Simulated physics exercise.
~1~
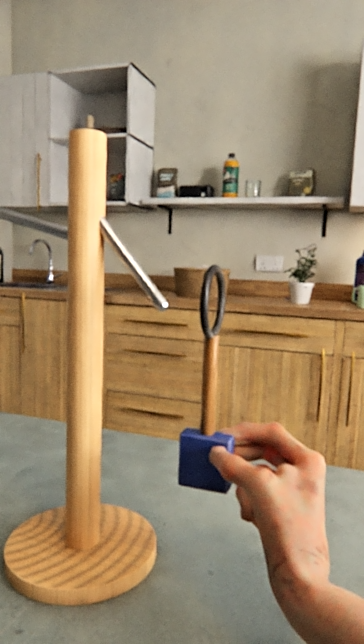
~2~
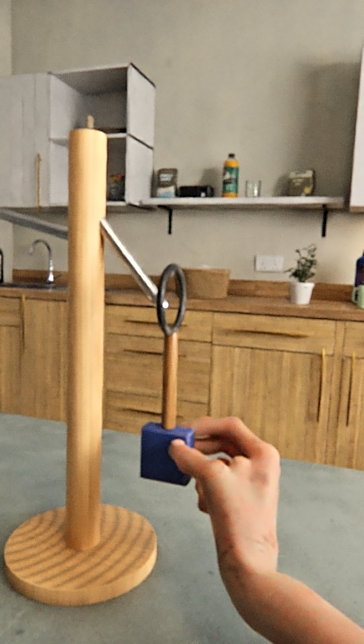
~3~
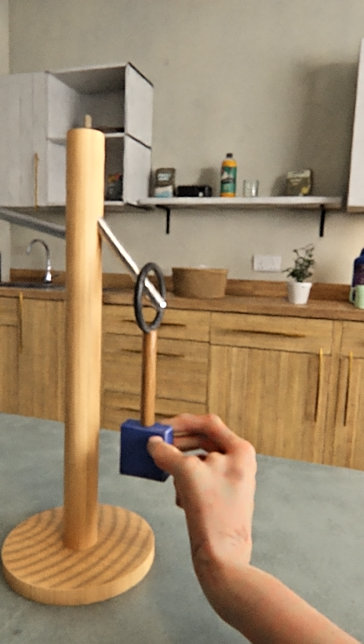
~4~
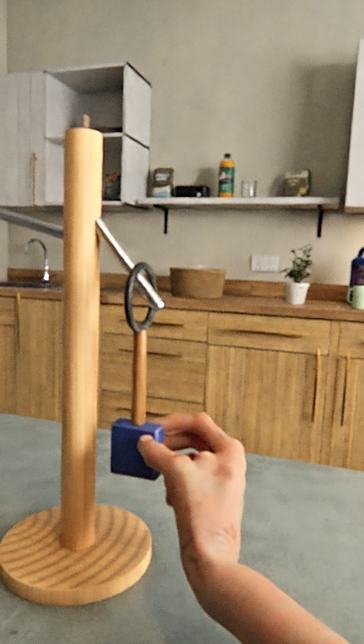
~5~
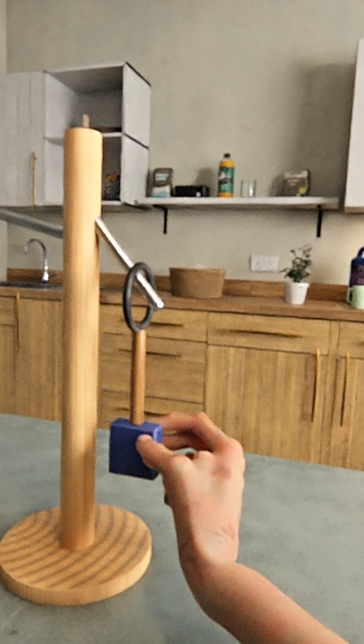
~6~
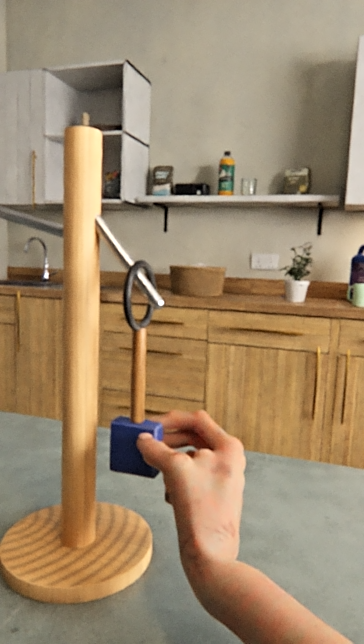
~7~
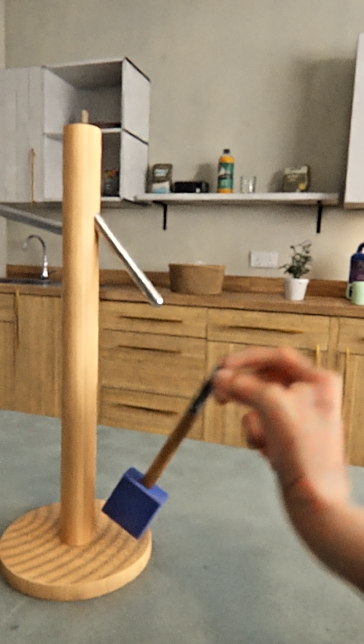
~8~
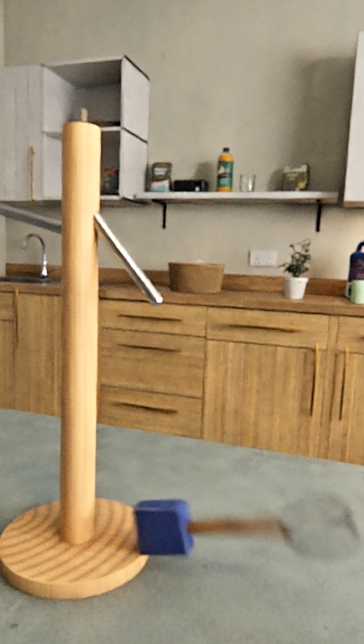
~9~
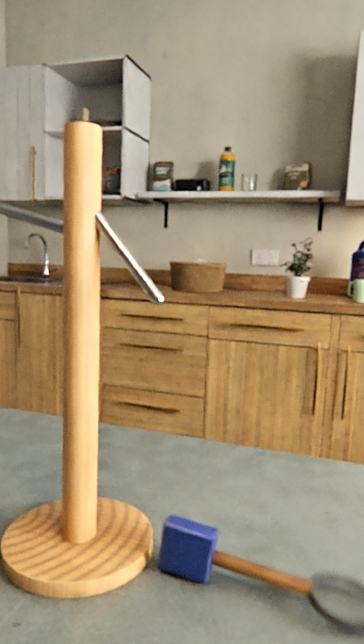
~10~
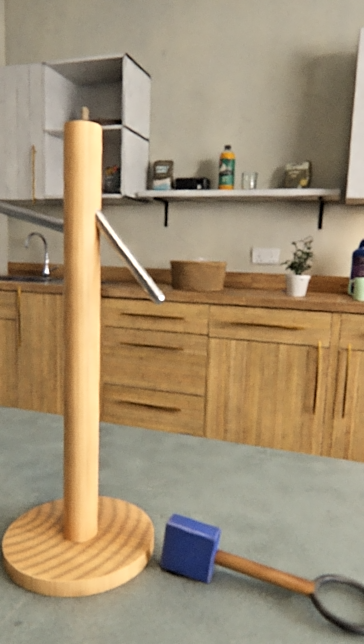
In a kitchen, a hand moved a ringed stick with a blue block left onto the slanted metal peg of a wooden stand and held it there. When the hand let go and drew back, the blue piece slipped down, tipped over and ended lying on the tabletop.
